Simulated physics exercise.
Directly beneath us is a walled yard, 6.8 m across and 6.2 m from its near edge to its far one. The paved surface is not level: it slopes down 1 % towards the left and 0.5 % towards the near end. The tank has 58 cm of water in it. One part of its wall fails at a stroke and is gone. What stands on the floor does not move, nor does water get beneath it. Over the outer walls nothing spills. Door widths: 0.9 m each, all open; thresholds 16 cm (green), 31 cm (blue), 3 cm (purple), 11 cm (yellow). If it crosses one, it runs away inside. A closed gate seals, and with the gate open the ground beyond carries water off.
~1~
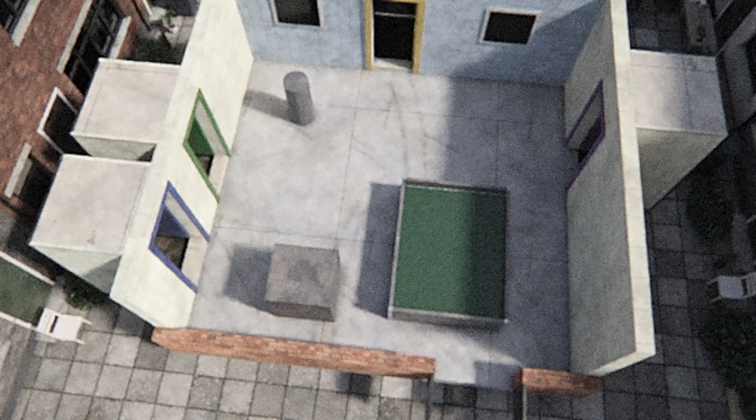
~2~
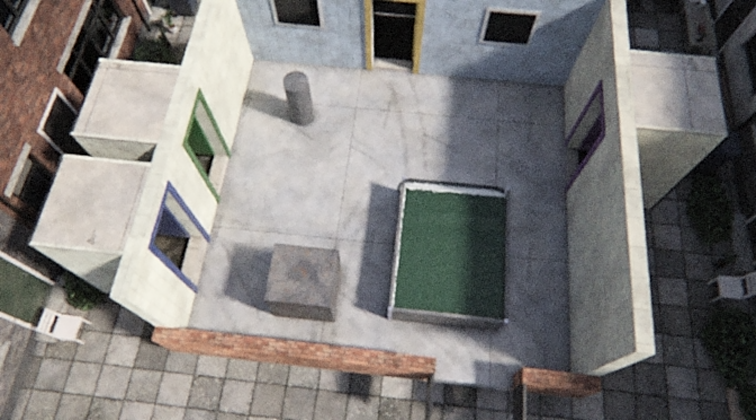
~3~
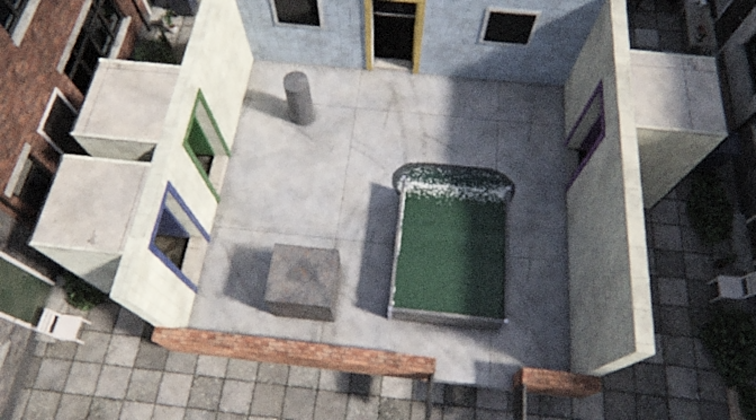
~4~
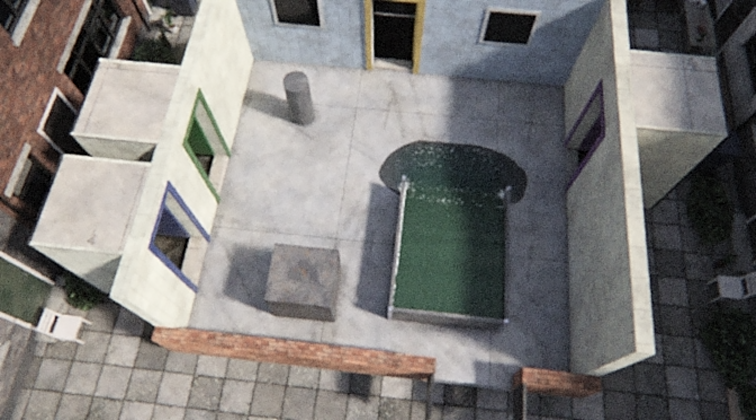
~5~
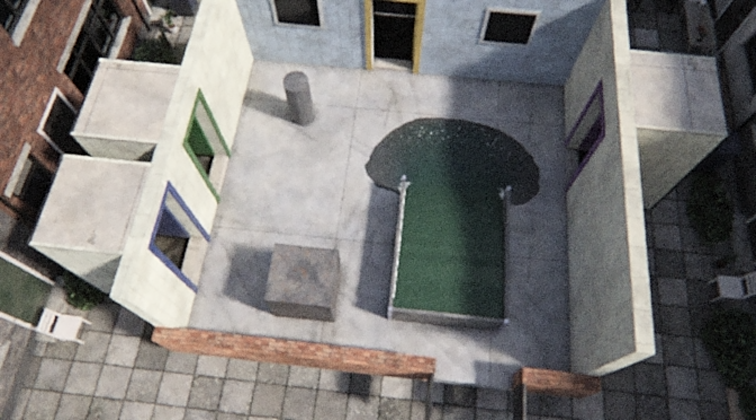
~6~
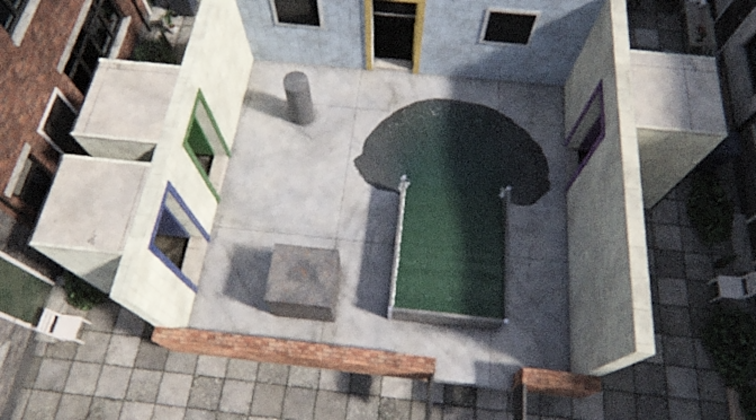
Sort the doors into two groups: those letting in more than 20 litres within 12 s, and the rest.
The green door goes with the rest; the blue door goes with the rest; the purple door goes in the first group; the yellow door goes in the first group.
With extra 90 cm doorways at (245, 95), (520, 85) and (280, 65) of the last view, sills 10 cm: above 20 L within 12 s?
In turn: Over, above, over.
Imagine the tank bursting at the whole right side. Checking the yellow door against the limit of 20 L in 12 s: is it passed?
Against that limit: Yellow short of it.
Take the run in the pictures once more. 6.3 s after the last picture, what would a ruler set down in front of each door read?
Depths in centimetres - green: 6, blue: 4, purple: 5, yellow: 7.
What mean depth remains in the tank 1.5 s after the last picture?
Mean depth: Some 24 cm.
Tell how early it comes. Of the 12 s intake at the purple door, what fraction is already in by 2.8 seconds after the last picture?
About 20 per cent.
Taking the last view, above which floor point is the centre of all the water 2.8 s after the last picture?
I'd put it close to (436, 144).
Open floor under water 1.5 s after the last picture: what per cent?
About 35 per cent.
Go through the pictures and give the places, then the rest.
Still water, 58 cm deep, in the tank at (452, 247), in the first frame.
Water pours out on the tank's far side and has run 1.1 m, to a hidden place; typically 8 cm deep outside, 58 cm at the tank's back, in the second frame.
The front is at (509, 185), 1.2 m from the gap on the tank's far side; 1.4 m2 of floor is under water; 58 cm left at the back of the tank, in the third frame.
Water pours out on the tank's far side and has run 1.5 m, to (395, 155); typically 9 cm deep outside, 58 cm at the tank's back, in the fourth frame.
The front is at (407, 126), 1.9 m from the gap on the tank's far side; 4.5 m2 of floor is under water; 58 cm left at the back of the tank, in the fifth frame.
Water pours out on the tank's far side and has run 2.3 m, to (435, 102); typically 6 cm deep outside, 57 cm at the tank's back, in the sixth frame.
Then, 0.7 s after the last picture water covers 30 % of the floor and is deepest (32 cm) near (448, 78); green door not reached, blue door not reached, purple door 4 cm at the sill, 0 L in, yellow door 11 cm at the sill, 1 L in.
Then, 1.5 s after the last picture water covers 35 % of the floor and is deepest (36 cm) near (548, 87); green door not reached, blue door not reached, purple door 4 cm at the sill, 3 L in, yellow door 22 cm at the sill, 25 L in.
Then, 2.8 s after the last picture water covers 45 % of the floor and is deepest (30 cm) near (253, 62); green door not reached, blue door not reached, purple door 12 cm at the sill, 14 L in, yellow door 19 cm at the sill, 82 L in.
Then, 6.3 s after the last picture water covers 85 % of the floor and is deepest (16 cm) near (234, 342); green door 6 cm at the sill, 0 L in, blue door 4 cm at the sill, 0 L in, purple door 5 cm at the sill, 66 L in, yellow door 7 cm at the sill, 104 L in.
Then, 11.3 s after the last picture water covers 95 % of the floor and is deepest (15 cm) near (185, 336); green door 8 cm at the sill, 0 L in, blue door 14 cm at the sill, 0 L in, purple door 2 cm at the sill, 72 L in, yellow door 5 cm at the sill, 104 L in.
